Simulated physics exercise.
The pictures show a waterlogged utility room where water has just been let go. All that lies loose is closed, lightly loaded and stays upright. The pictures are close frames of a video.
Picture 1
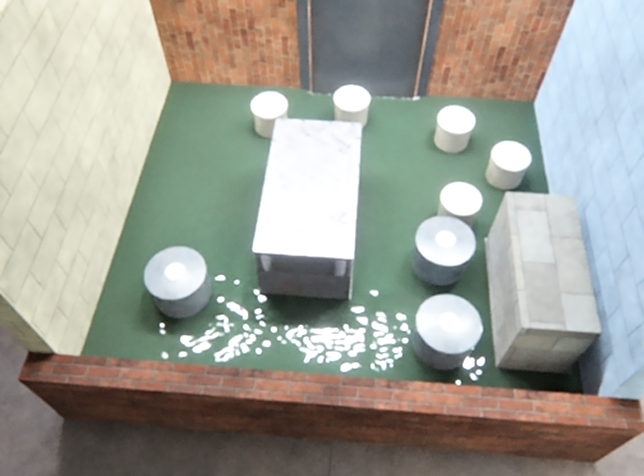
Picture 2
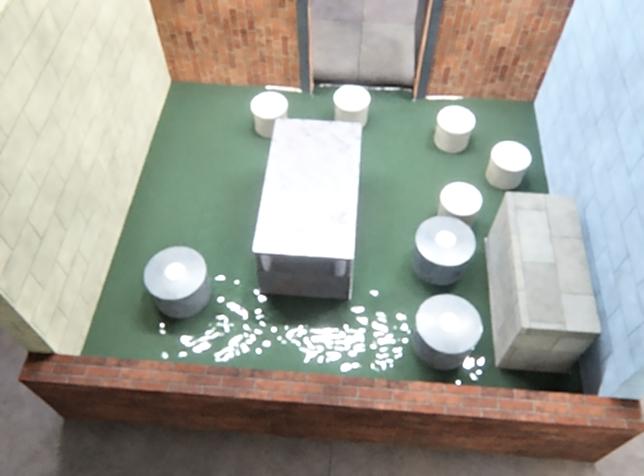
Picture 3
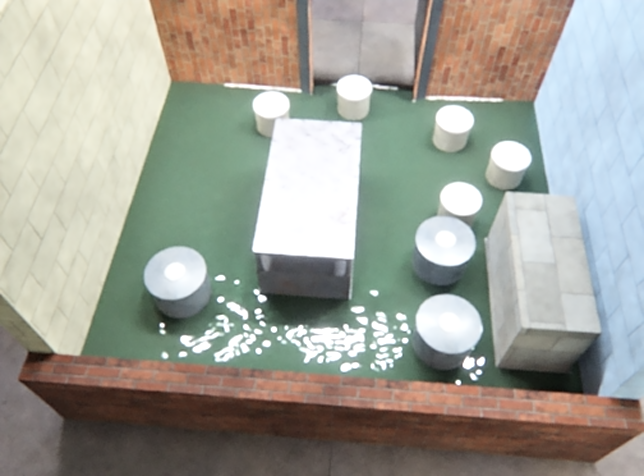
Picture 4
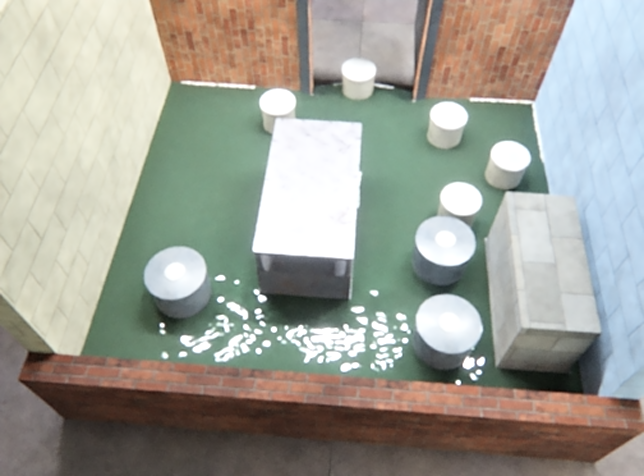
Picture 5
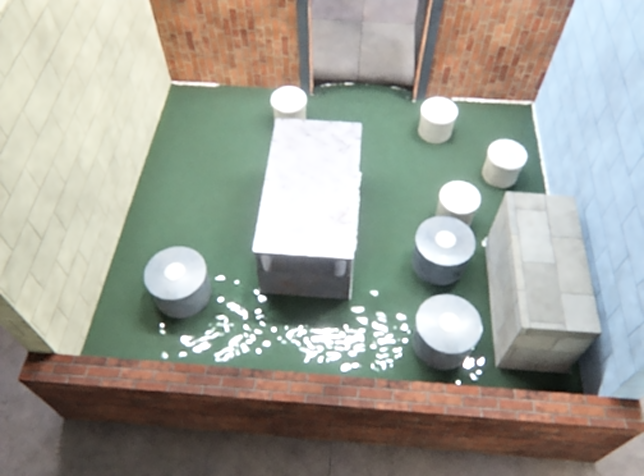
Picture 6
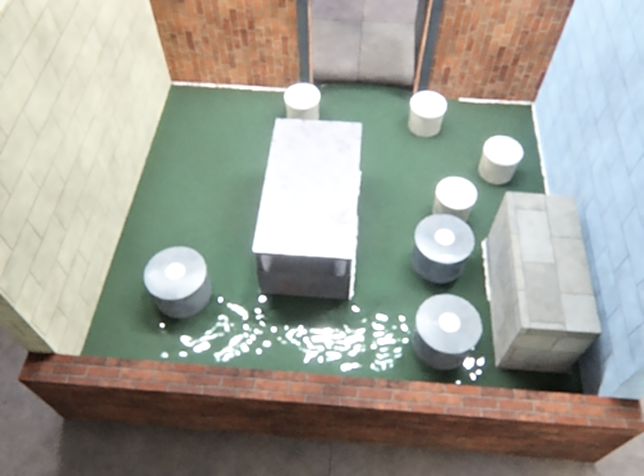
At the start, white pails, grey drums and large blocks sit in a brick-fronted room with a green floor, and the dark back doorway turns pale grey. The pail nearest the doorway then shifts slightly and disappears from view, while others at the back drift a short way toward the opening.
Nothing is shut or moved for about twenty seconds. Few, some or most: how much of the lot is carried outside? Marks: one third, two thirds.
It is at least two thirds.
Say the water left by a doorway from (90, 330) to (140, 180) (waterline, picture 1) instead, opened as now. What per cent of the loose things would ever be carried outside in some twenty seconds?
Some 60 per cent.
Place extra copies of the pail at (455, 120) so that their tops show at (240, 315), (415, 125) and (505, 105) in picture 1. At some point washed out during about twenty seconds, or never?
As listed: No, through, carried outside.
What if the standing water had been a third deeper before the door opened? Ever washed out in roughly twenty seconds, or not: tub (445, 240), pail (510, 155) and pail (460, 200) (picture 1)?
As listed: Carried outside, yes, gone.
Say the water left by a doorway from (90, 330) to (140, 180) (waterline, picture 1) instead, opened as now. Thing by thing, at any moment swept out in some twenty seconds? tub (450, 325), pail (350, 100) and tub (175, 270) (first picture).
In turn: Washed out, through, through.
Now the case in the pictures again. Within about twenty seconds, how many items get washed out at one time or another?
That makes 6.
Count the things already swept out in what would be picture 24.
I count 3.
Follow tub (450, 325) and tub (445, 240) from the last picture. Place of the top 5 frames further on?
Near (451, 295) and (450, 196).
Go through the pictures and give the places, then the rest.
In the first frame, a pail at (269, 105), afloat; a pail at (456, 119), afloat; 0 of 8 have shifted.
In the second frame, a pail at (269, 105), afloat; a pail at (456, 119) floats; 0 of 8 have shifted.
In the third frame, a pail at (271, 104), afloat; a pail at (455, 119) floats; 1 of 8 have shifted.
In the fourth frame, a pail at (278, 102) floats, close to its start; a pail at (449, 115), afloat, close to its start; 3 of 8 have shifted.
In the fifth frame, a pail at (289, 99) floats, close to its start; a pail at (440, 110), afloat, close to its start; 3 of 8 have shifted.
In the sixth frame, a pail at (302, 96) floats, a stride from its start; a pail at (429, 104) floats, a stride from its start; 5 of 8 have shifted.
A moment on, 3 of 8 are out; 5 afloat.
Next, 3 of 8 are out; 5 afloat.
Later, 6 of 8 are out; 2 afloat.
In the end, 6 of 8 are out; 2 afloat.
